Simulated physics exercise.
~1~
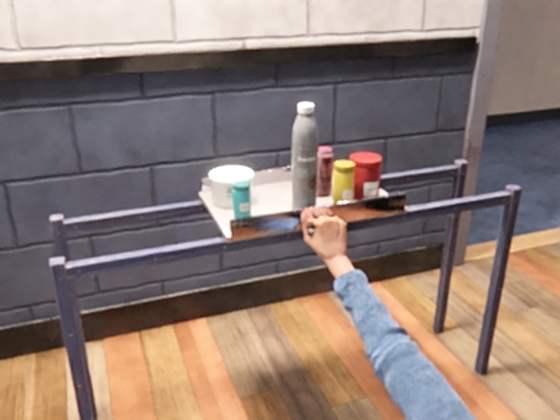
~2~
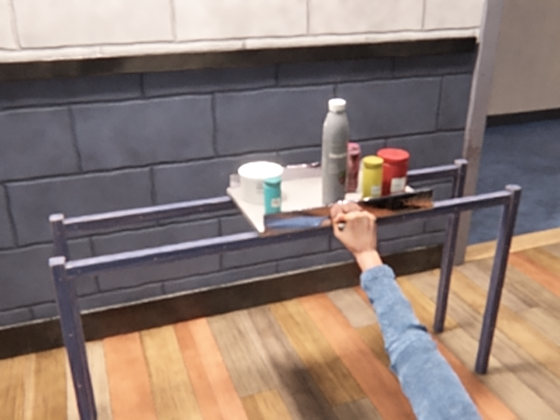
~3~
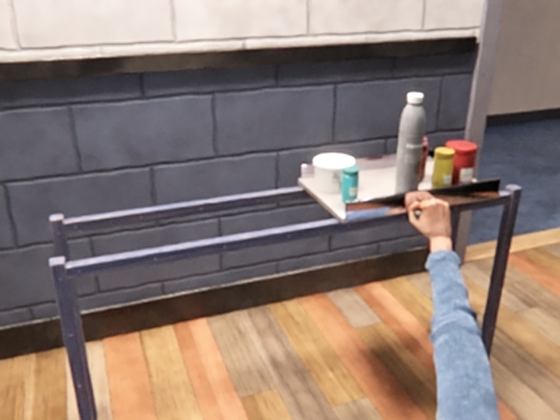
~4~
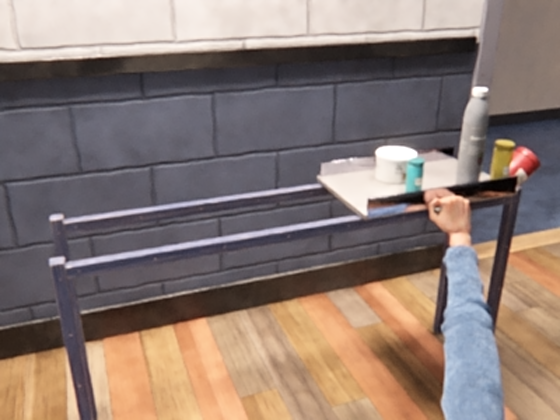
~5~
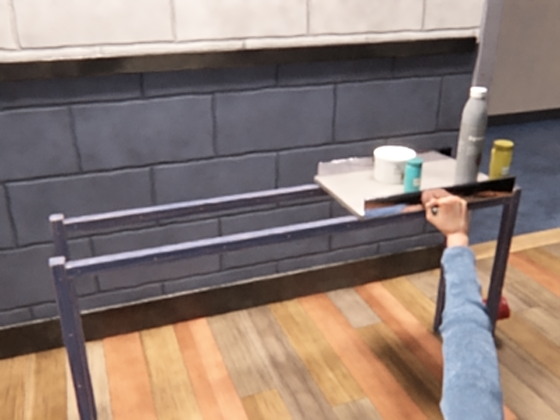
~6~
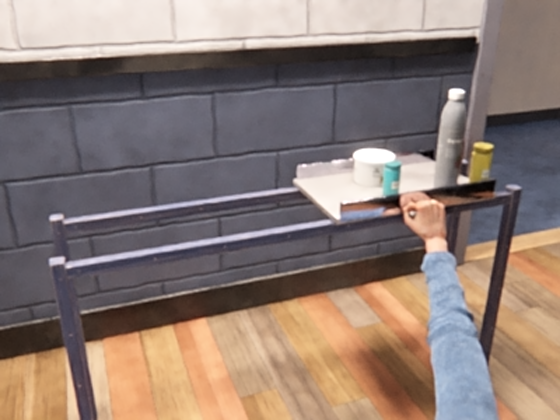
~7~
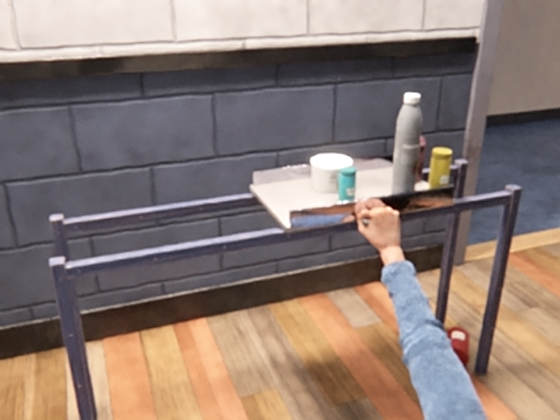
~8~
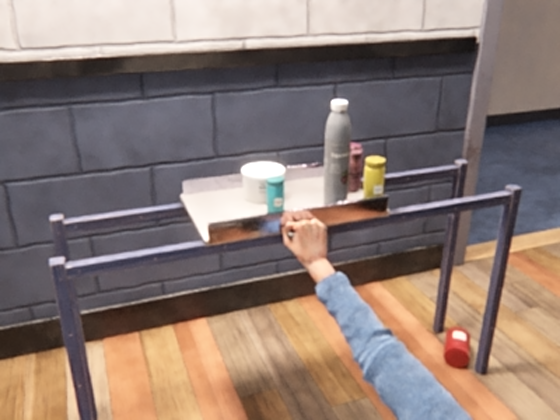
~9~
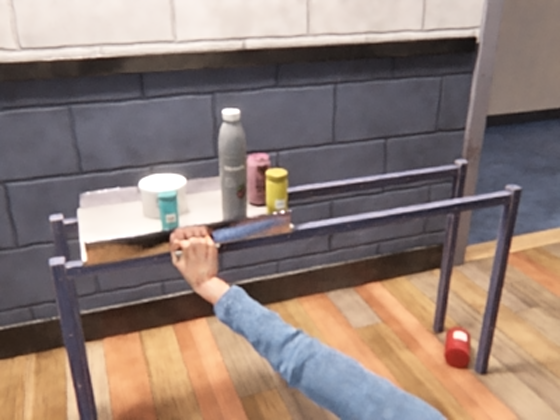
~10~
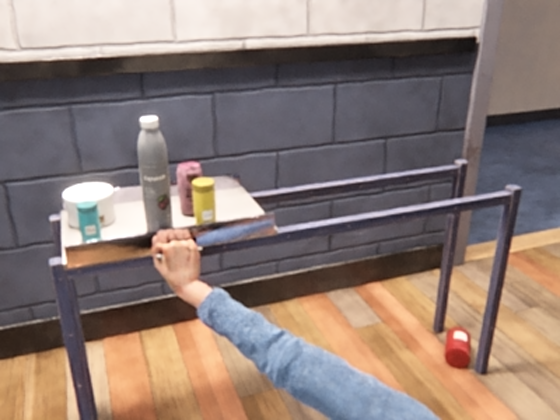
To begin with, a hand in a blue denim sleeve grips a tray on dark rails, loaded with a white tub, a turquoise shaker, a tall grey bottle, a pink can, a yellow shaker and a red jar. The arm pushes the tray right, all the way to the end of the rails. There the red jar tips over the right edge and drops to the wooden floor. The hand then draws the tray back left across the full span. It finishes at the left end with the other items still aboard, while the red jar lies below on the right.
